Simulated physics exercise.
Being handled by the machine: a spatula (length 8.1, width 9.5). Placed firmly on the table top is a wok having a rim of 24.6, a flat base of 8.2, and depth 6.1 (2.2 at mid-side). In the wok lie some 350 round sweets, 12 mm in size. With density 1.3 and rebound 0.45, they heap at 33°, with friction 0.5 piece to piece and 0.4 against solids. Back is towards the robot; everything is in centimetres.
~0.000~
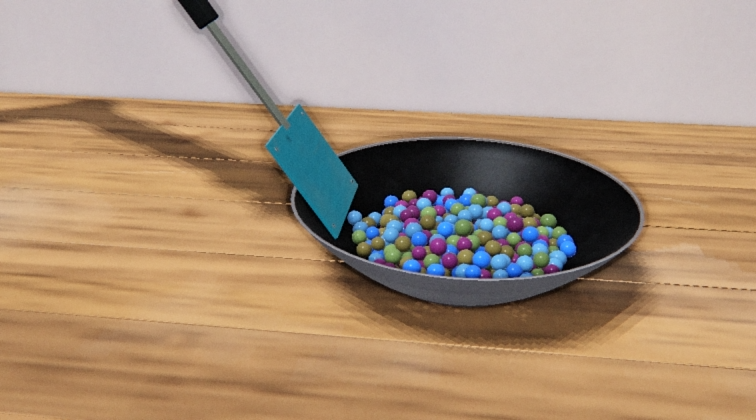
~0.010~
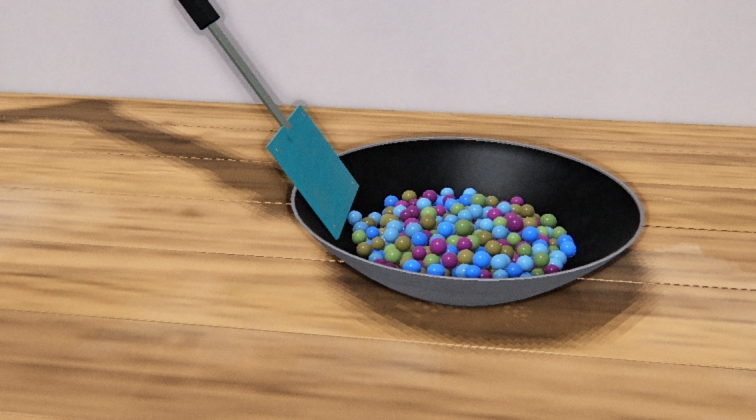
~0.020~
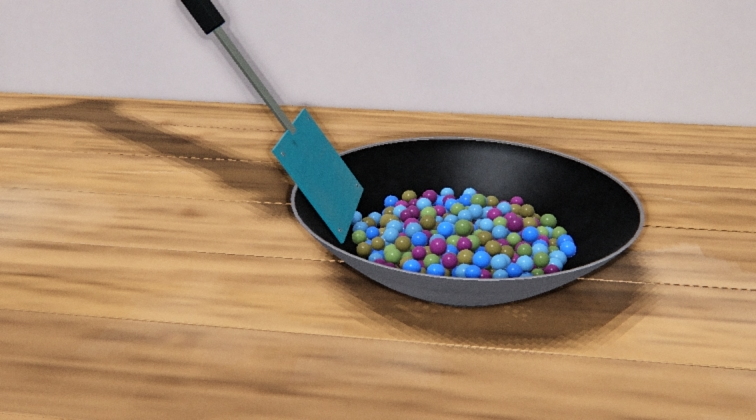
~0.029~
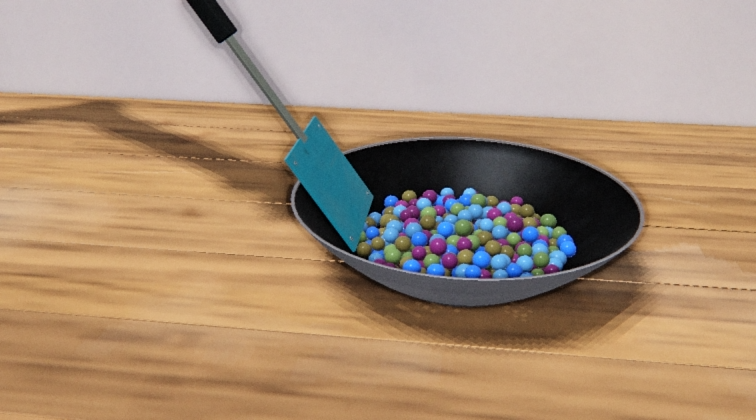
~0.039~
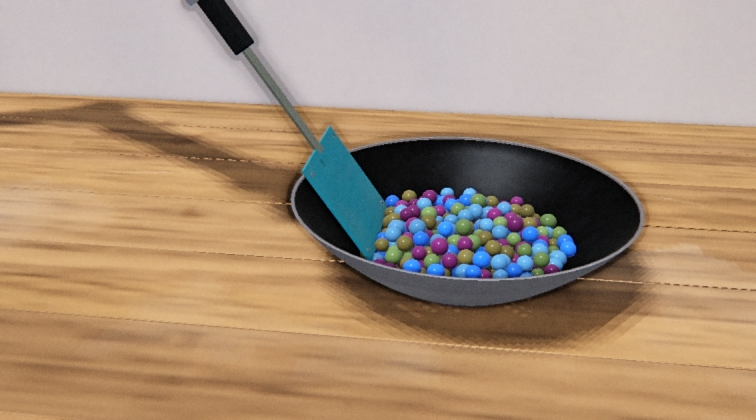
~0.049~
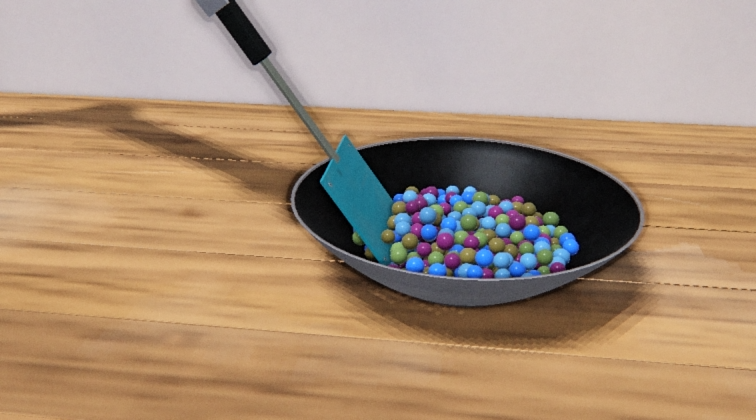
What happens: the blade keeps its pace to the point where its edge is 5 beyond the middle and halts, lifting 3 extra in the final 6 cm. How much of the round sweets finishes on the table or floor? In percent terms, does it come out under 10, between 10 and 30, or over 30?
It comes out over 30 %.
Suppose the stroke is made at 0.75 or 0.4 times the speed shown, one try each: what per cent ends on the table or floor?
The two tries give about 25 and 5 in a hundred.
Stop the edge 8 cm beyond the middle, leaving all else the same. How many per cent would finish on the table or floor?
About 60 %.
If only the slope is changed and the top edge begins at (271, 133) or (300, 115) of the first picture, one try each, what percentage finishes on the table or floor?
I'd say near 40 per cent for the first and near 40 per cent for the second.
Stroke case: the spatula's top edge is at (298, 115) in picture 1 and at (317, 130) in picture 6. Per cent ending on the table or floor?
It works out to about 5 %, more or less.
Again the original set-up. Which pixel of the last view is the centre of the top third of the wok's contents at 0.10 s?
Near (507, 212).
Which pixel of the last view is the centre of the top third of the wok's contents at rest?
Approximately at pixel (559, 233).
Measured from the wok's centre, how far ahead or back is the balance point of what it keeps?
I'd say close to 3.5 cm toward the front.
After 0.07 s, sloping 55°, highest piece 7 above the table; 349 in the wok.
After 0.10 s, sloping 55°, highest piece 9 above the table; 349 in the wok.
After 0.31 s, sloping 55°, highest piece 15 above the table; 210 in the wok, 49 on the table or floor, 90 on the blade or in flight.
After 1.36 s, sloping 55°, highest piece 5 above the table; 209 in the wok, 140 on the table or floor.
In the end, 209 in the wok, 140 on the table or floor. That is 40 % on the table or floor.
